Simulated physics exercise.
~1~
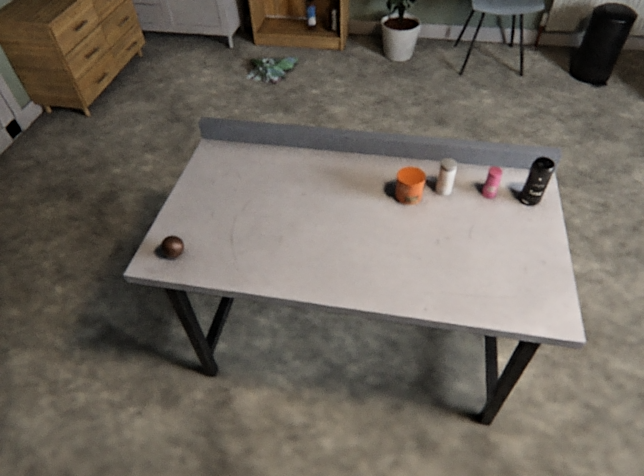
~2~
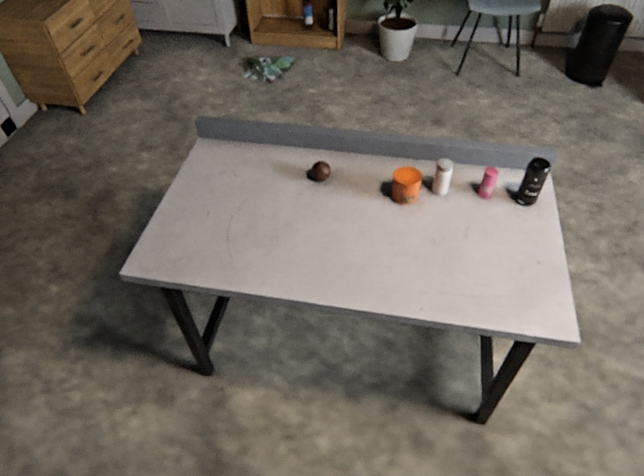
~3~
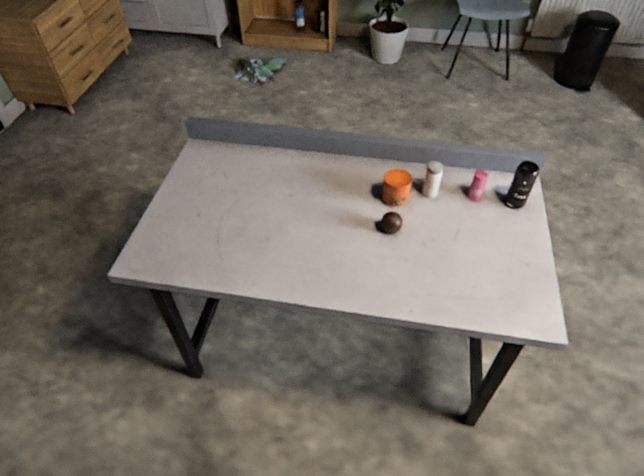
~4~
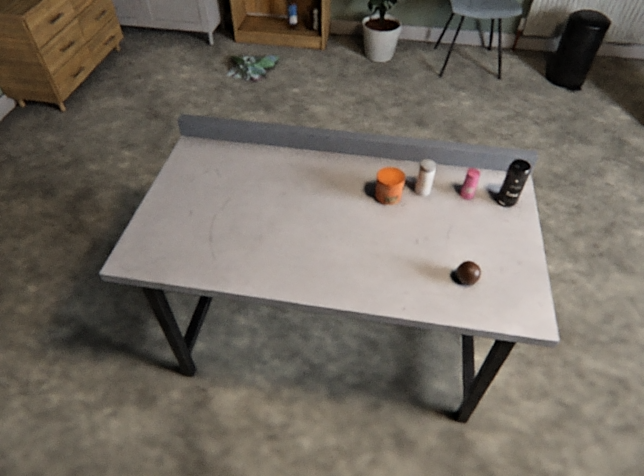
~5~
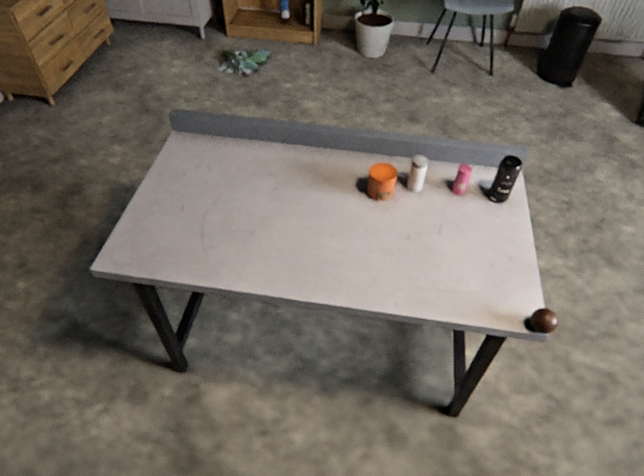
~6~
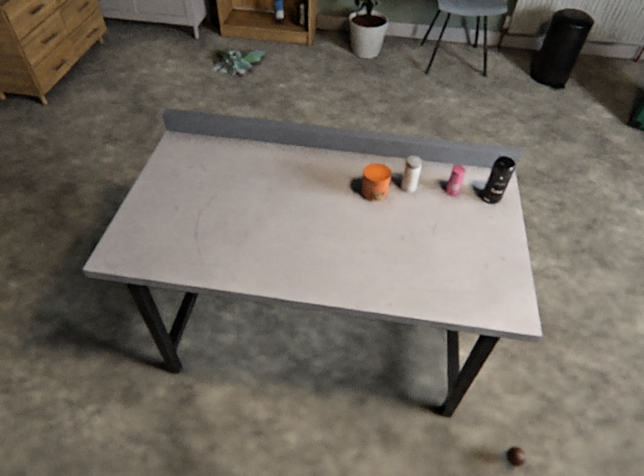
Brown ball rolling across a pale tabletop, rebounding off the raised back edge and dropping to the floor, four containers left standing.
